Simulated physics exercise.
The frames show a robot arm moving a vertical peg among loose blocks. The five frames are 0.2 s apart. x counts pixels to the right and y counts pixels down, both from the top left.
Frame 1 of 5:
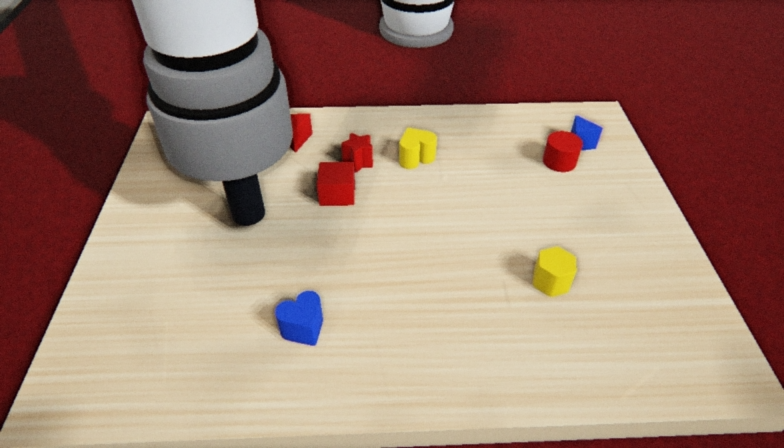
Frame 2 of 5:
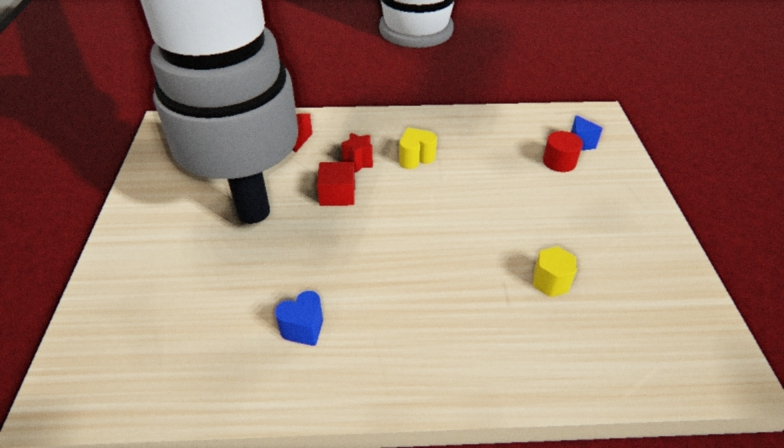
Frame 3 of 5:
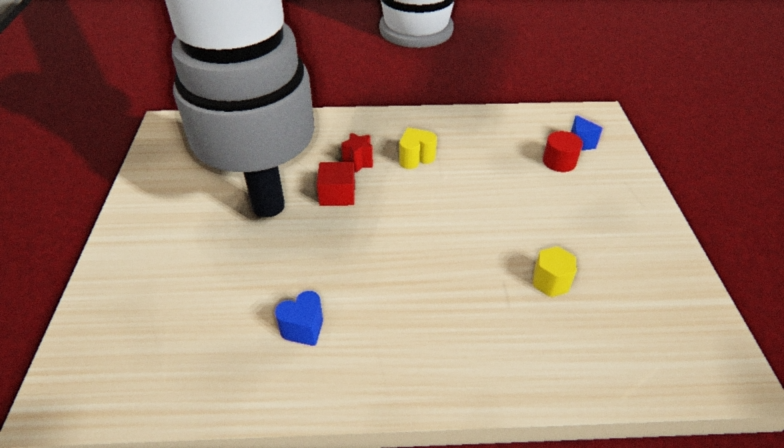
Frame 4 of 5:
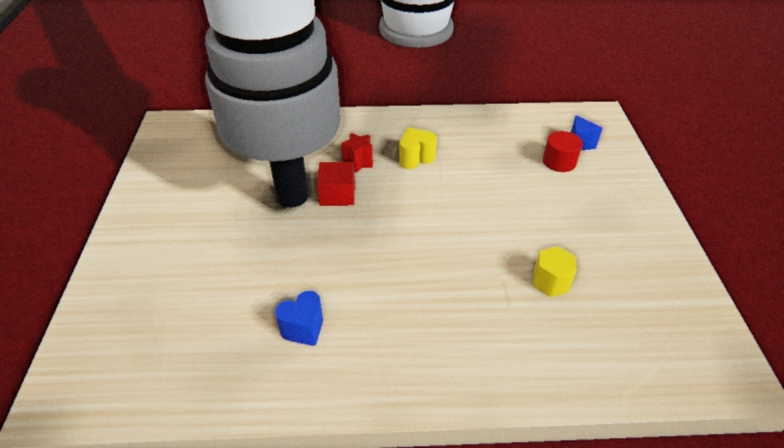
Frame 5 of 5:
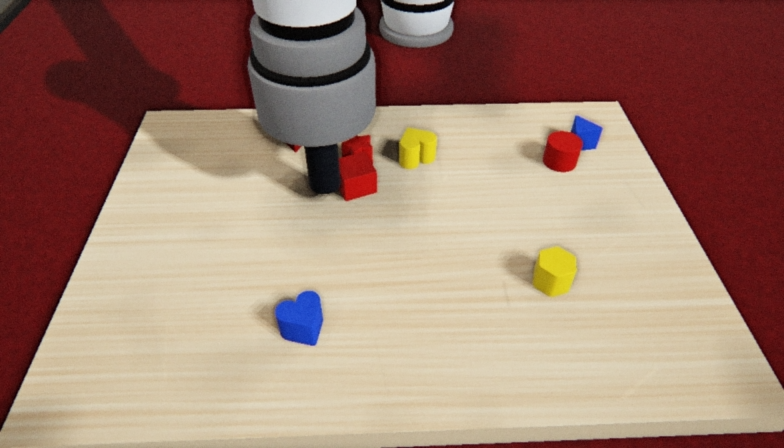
Robot arm sliding its black peg rightward across a wooden board, then nudging a red square block right among scattered coloured blocks.
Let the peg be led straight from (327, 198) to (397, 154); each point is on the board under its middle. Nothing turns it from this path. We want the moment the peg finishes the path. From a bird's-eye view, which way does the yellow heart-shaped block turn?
Seen from overhead, it turns anticlockwise.
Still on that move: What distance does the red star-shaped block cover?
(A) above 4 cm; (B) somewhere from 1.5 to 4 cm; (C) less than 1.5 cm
Correct choice: B.
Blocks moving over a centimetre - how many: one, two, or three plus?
Three or more blocks move more than 1 cm.
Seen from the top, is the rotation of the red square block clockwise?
Final answer: Yes.
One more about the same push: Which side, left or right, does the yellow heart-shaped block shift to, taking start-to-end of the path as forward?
It gets pushed right.
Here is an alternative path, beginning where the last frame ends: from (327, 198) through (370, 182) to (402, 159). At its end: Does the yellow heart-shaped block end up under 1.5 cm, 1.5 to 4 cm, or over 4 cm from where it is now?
Distance: More than 4 cm.
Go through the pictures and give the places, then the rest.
The first picture shows lower end of the peg at (249, 215), tops of blocks, red square block at (336, 173), red star-shaped block at (358, 141), yellow heart-shaped block at (417, 138).
The second picture shows peg at (254, 213), blocks as before.
The third picture shows peg at (269, 207), blocks as before.
The fourth picture shows peg at (293, 197), blocks as before.
The fifth picture shows peg at (325, 184), red square block at (354, 165), red star-shaped block at (358, 141), yellow heart-shaped block at (417, 138).
On the path given first. One third of the way, peg at (351, 168); red square block at (381, 153); red star-shaped block at (358, 139).
Two thirds of the way, peg at (374, 154); red square block at (406, 144), turned 25° clockwise; red star-shaped block at (363, 131), turned 55° anticlockwise; yellow heart-shaped block at (437, 131), turned 15° anticlockwise.
At the end, peg at (397, 141); red square block at (427, 139), turned 45° clockwise; red star-shaped block at (367, 128), turned 95° anticlockwise; yellow heart-shaped block at (458, 127), turned 45° anticlockwise.
